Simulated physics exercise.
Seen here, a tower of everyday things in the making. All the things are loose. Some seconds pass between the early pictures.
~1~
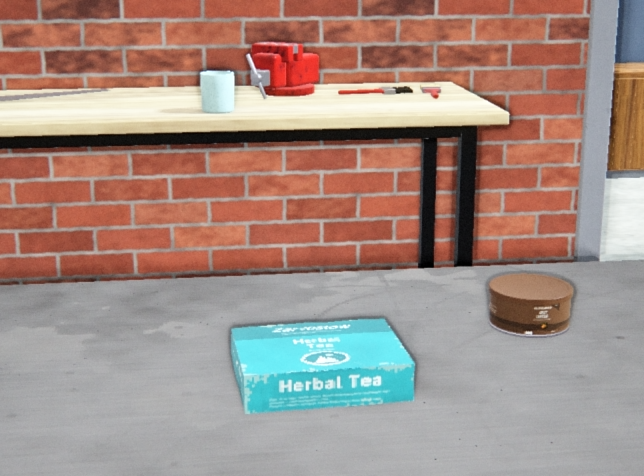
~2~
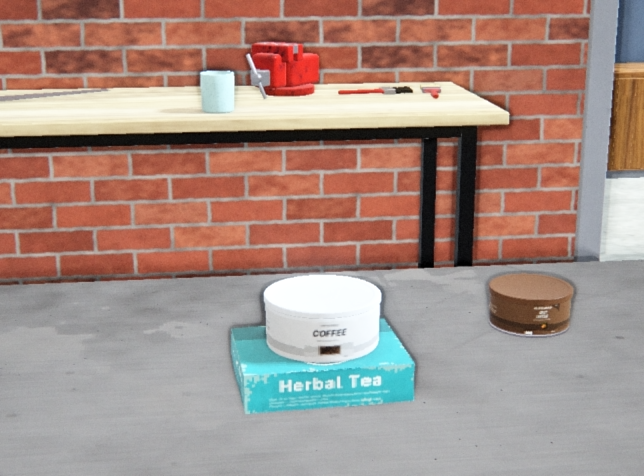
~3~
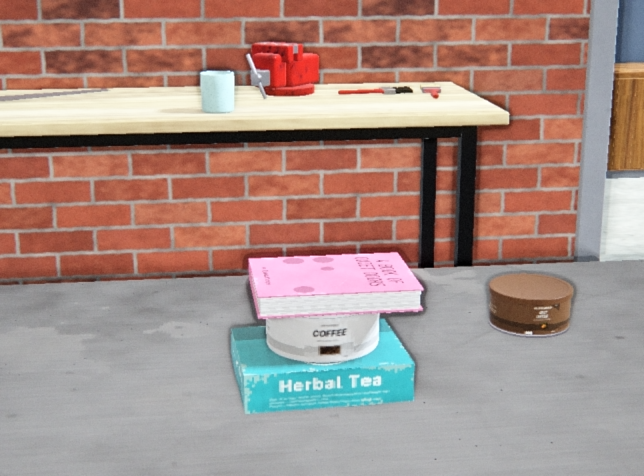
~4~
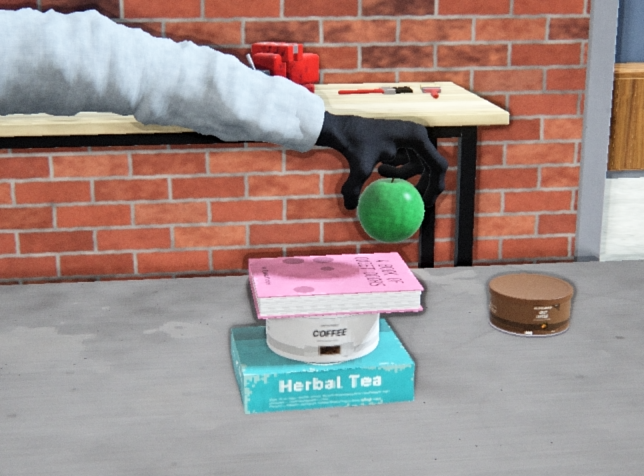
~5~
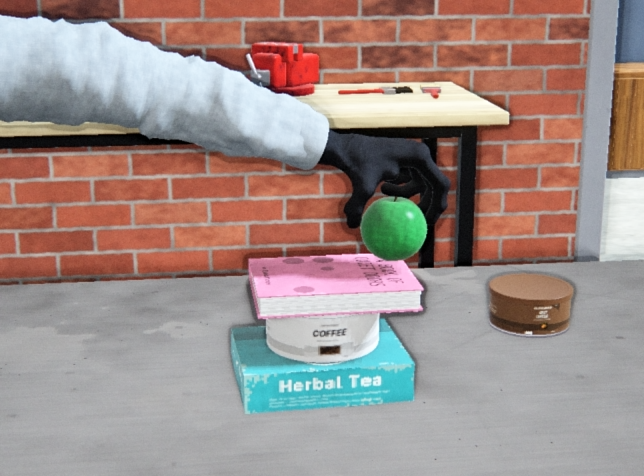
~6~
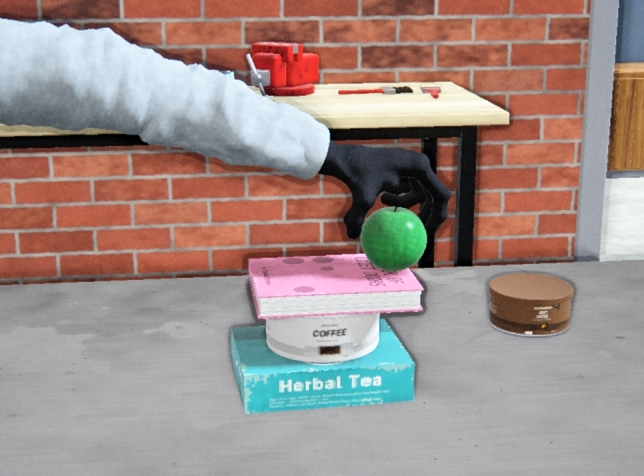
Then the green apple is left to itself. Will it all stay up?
It keeps its balance.
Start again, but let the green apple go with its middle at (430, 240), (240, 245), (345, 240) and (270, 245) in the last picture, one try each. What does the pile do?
First try: It loses its balance; second try: It comes apart; third try: It keeps its balance; fourth try: It holds.
Then, 0.60 s on from there, no change.
Then, 1.60 s on from there, green apple resting near (394, 240).
In the end, all 5 unmoved. At the end, from the last picture's camera, green apple near (396, 240). The pile stays up.
